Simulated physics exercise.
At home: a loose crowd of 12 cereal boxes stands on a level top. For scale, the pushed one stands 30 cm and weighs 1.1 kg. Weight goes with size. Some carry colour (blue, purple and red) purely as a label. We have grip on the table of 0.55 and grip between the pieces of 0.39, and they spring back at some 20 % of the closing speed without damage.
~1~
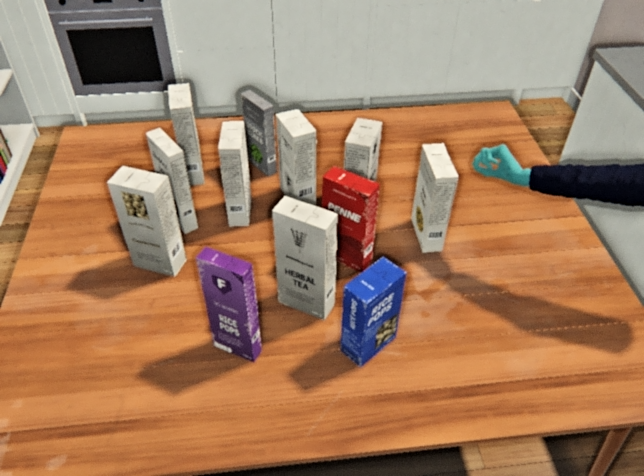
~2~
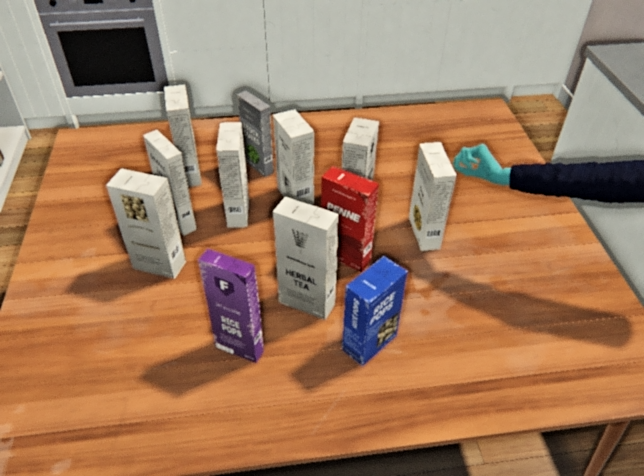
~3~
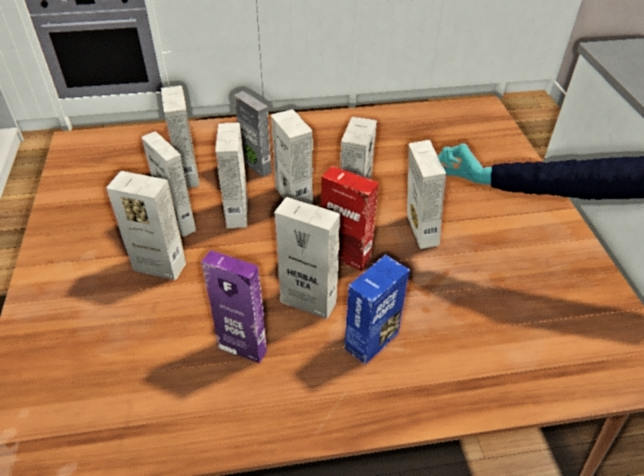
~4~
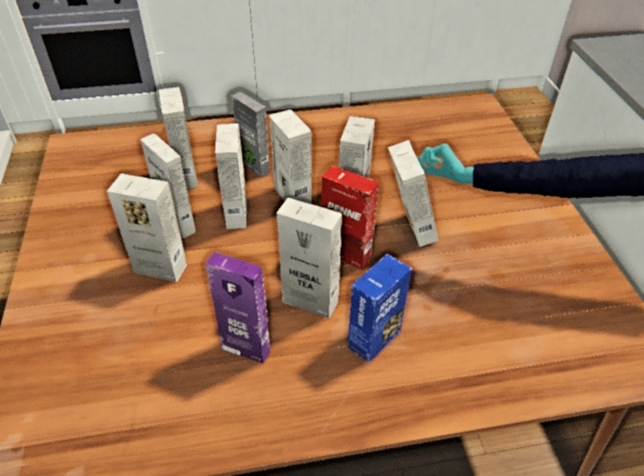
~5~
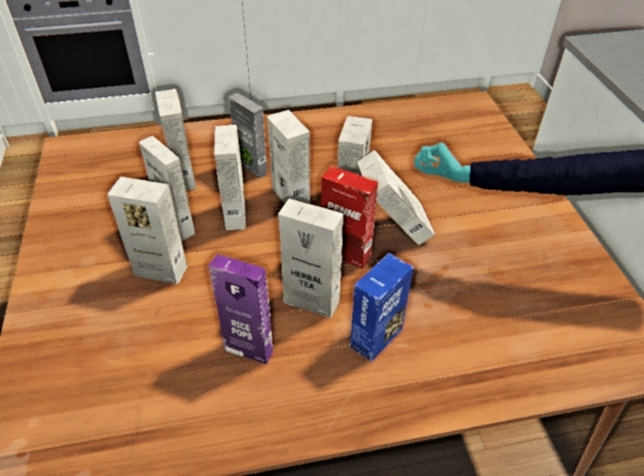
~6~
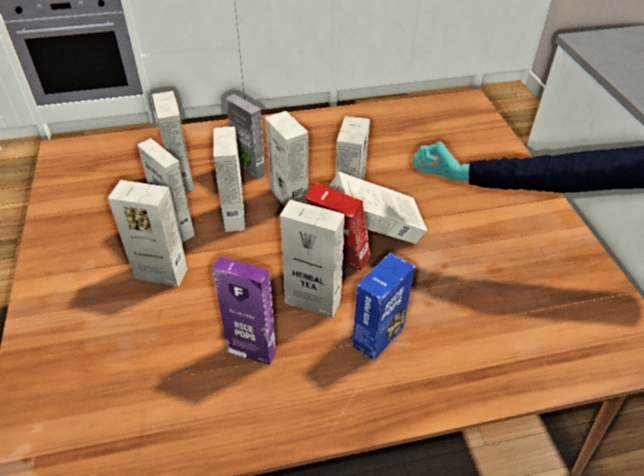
In the video, a teal-gloved hand reaches in from the right and pushes a white box among others standing on a wooden table; the box tips left against the red box, which leans over as the hand stays still.
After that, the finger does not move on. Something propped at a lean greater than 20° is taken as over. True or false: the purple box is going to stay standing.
False.
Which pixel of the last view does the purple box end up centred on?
You'll find it around (195, 394) in the final frame.
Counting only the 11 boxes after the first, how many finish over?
I count 3.
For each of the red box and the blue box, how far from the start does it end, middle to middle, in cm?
Approx. distance from start in cm - red 20, blue 0.
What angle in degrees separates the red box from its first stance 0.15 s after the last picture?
Measured against how it began, the tilt is near 40 degrees.
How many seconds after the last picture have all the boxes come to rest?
Around 1.5 s.
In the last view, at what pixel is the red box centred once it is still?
I'd say its middle settles close to (321, 276).
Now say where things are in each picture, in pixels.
In the first picture (each place is the centre of the face we see best; the camera moves round a little), finger (480, 162) 8 cm from the first box; purple box (226, 314); blue box (383, 323); red box (343, 227); the others all in place.
The second picture shows finger (460, 162) 24 mm from the first box; purple box (229, 316).
The third picture shows finger (441, 162) pushing; purple box (232, 317); the others all in place.
The fourth picture shows finger (424, 162) pushing; purple box (236, 318); the others all in place.
The fifth picture shows finger (421, 161) stopped; purple box (239, 319); the others all in place.
The sixth picture shows finger (419, 160) stopped; purple box (243, 321); blue box (394, 316); one has shifted.
Then, 0.15 s later than the last frame, 1 of the 11 other boxes over; purple box unmoved; red box tilted 37°.
Then, 0.39 s later than the last frame, 2 of the 11 other boxes over; purple box tilted 20°; red box tilted 62°.
Then, 0.57 s later than the last frame, 3 of the 11 other boxes over; purple box lying flat; red box tilted 73°.
When it is over, 3 of the 11 other boxes over; purple box lying flat; red box tilted 73°; blue box unmoved. Eight left standing. In pixels of the last frame, middles, purple box near (196, 394), red box near (321, 276).
